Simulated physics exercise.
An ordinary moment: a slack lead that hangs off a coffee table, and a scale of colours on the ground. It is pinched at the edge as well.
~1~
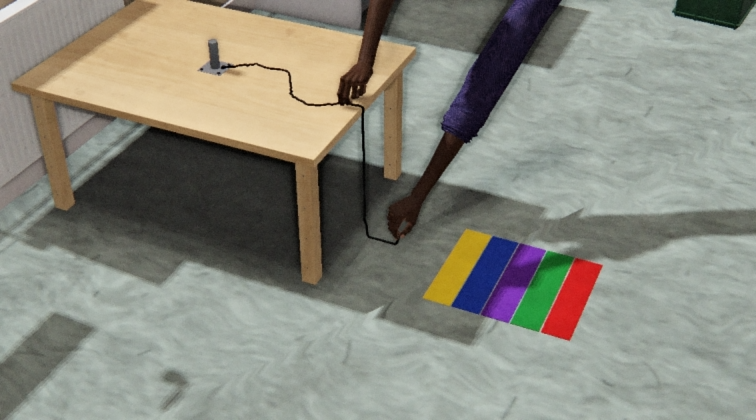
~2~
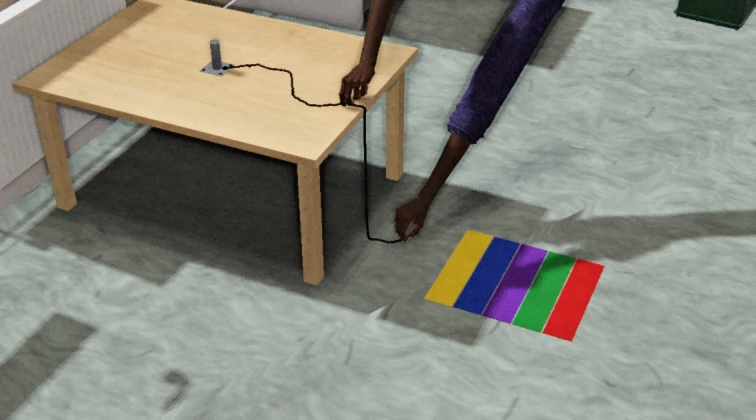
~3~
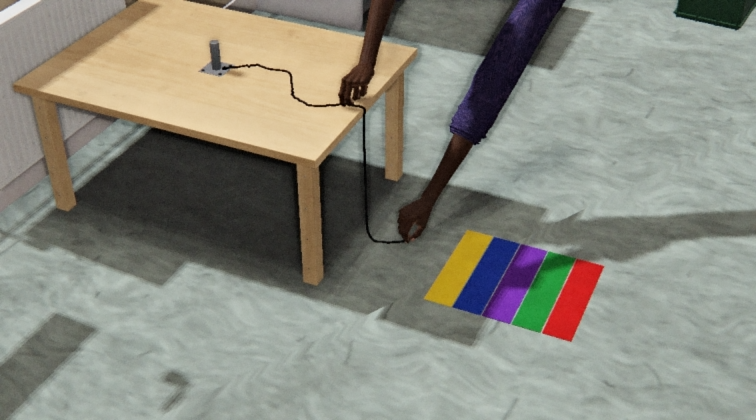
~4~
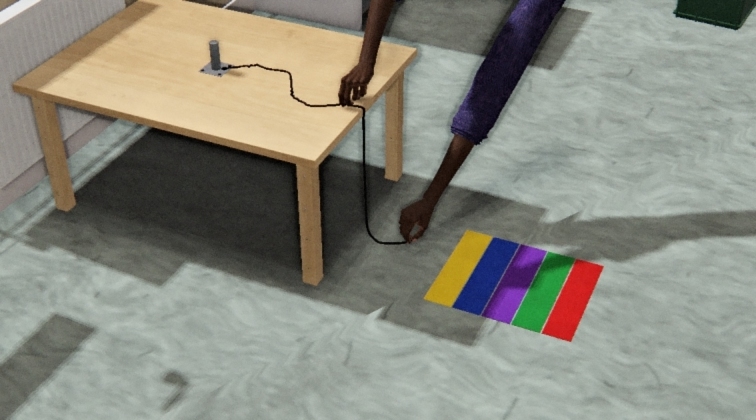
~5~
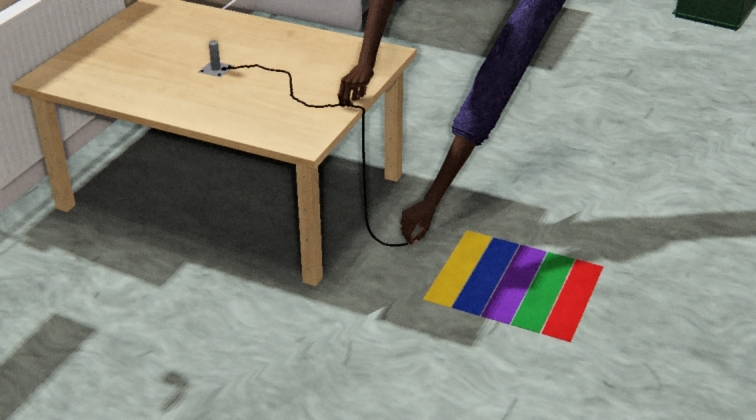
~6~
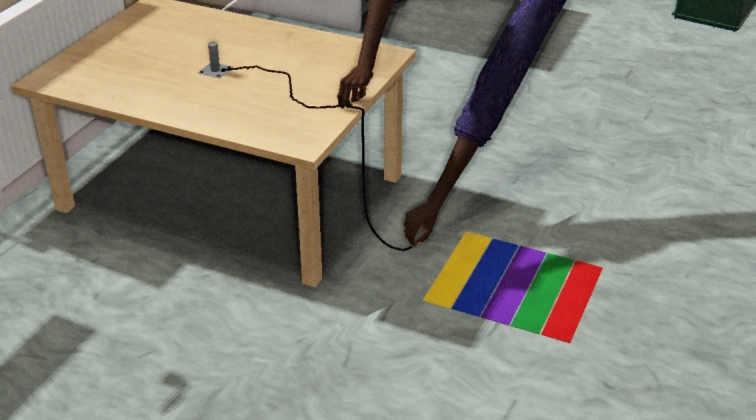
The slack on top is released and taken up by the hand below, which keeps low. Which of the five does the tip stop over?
Over green.
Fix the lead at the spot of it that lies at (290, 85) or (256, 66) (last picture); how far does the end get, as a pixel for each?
Try by try, around (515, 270) and (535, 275).
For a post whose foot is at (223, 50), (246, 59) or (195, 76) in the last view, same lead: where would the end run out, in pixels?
In that order: (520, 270), (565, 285) and (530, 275).
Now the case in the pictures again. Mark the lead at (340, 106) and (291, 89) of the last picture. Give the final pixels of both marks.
They go to (382, 126) and to (316, 95).
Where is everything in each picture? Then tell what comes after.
The first frame shows end (399, 236); yellow (444, 289); blue (473, 297); purple (502, 305); green (531, 313); red (562, 322).
The second frame shows end (406, 239); lead through (249, 67) (292, 79) (311, 105) (364, 120) (366, 176) (367, 225).
The third frame shows end (410, 240).
The fourth frame shows end (411, 240); lead through (249, 67) (291, 80) (310, 106) (364, 120) (365, 176) (367, 226).
The fifth frame shows end (413, 241).
The sixth frame shows end (416, 243); lead through (248, 69) (290, 81) (309, 107) (363, 122) (363, 177) (371, 228).
Early on, end near (490, 264); over blue.
Midway, end near (527, 274); over purple.
At the end of the slack, end near (549, 279); over green. The end stops over the green strip.
